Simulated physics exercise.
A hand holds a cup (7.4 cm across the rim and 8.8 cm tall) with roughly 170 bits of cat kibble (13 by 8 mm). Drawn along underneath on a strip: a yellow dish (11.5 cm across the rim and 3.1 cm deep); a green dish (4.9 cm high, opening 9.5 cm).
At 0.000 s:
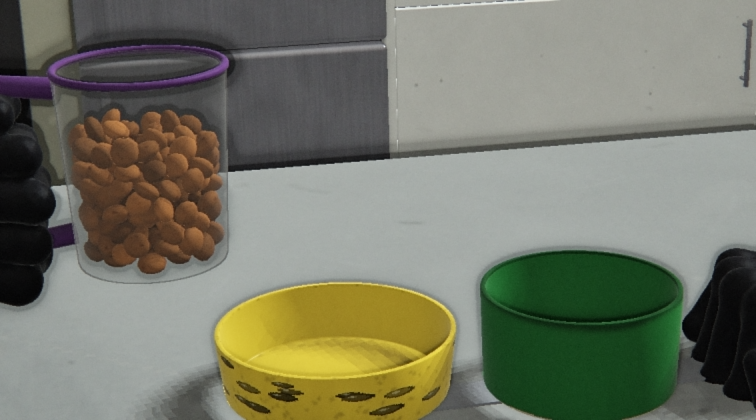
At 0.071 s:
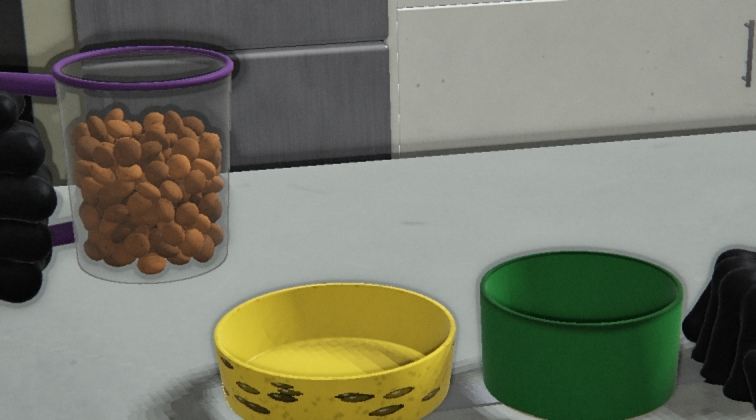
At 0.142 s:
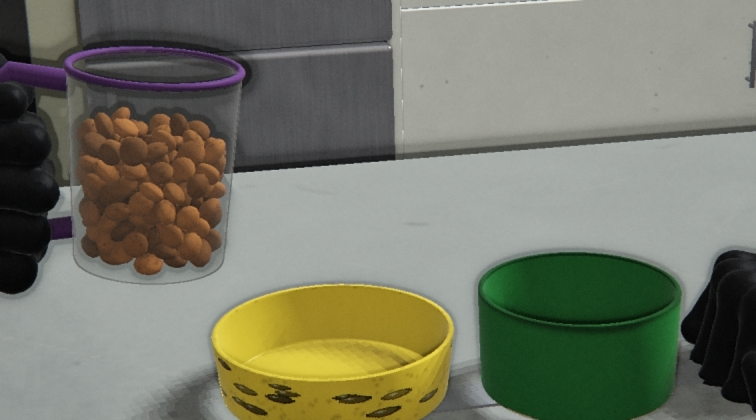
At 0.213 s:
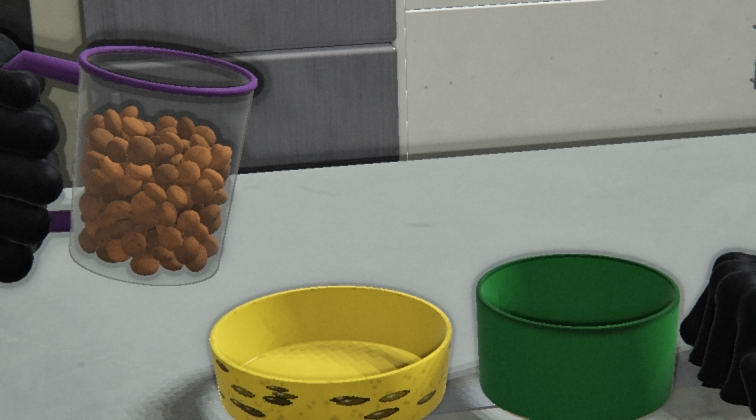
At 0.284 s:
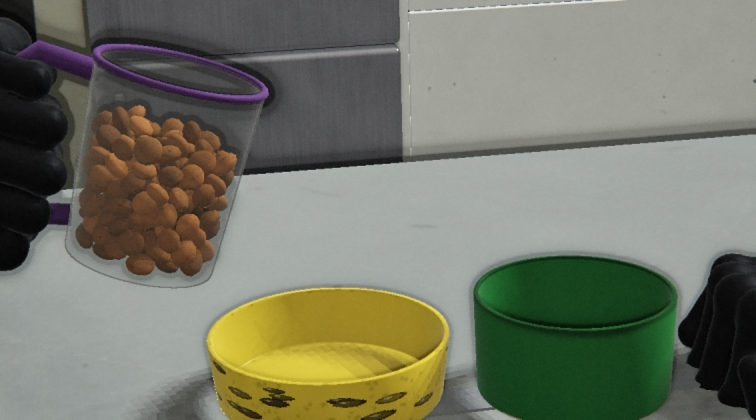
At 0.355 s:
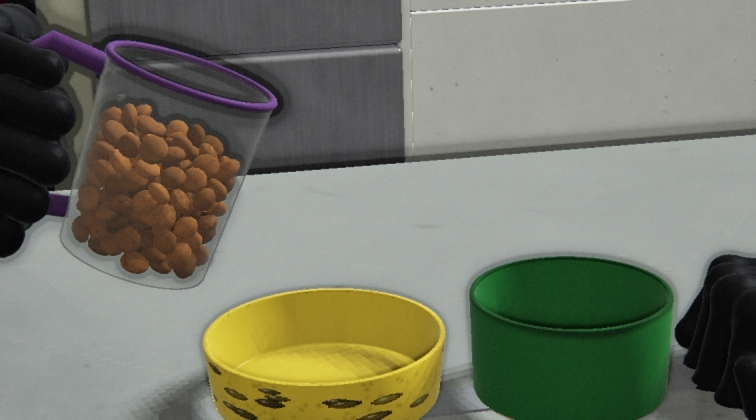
Clear cup of brown kibble tilting gradually to the right in a dark hand, beside a yellow dish and a green dish.
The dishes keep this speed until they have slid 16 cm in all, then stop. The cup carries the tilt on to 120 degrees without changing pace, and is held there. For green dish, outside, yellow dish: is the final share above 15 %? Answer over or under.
Green dish: Under, outside: Over, yellow dish: Over.
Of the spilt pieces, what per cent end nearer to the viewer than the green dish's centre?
Roughly 60 per cent.
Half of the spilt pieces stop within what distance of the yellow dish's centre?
Some 12 cm.
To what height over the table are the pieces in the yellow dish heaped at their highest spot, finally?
About 4.5 cm.
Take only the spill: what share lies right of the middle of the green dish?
Some 40 per cent.
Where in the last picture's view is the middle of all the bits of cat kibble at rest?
Near (97, 409).
After 1.51 s, tilt 107 degrees; cup 95 %; middle of all pieces on or above the table near (149, 188).
Then, at 2.48 s, tilt 120 degrees; outside 30 %, yellow dish 70 %; middle of all pieces on or above the table near (221, 390).
After 3.37 s, tilt 120 degrees; outside 30 %, yellow dish 70 %; middle of all pieces on or above the table near (156, 398).
After 4.22 s, tilt 120 degrees; outside 30 %, yellow dish 70 %; middle of all pieces on or above the table near (123, 401).
In the end, at 4.4 s, outside 30 %, yellow dish 70 %, green dish 0 %, cup 0 %.
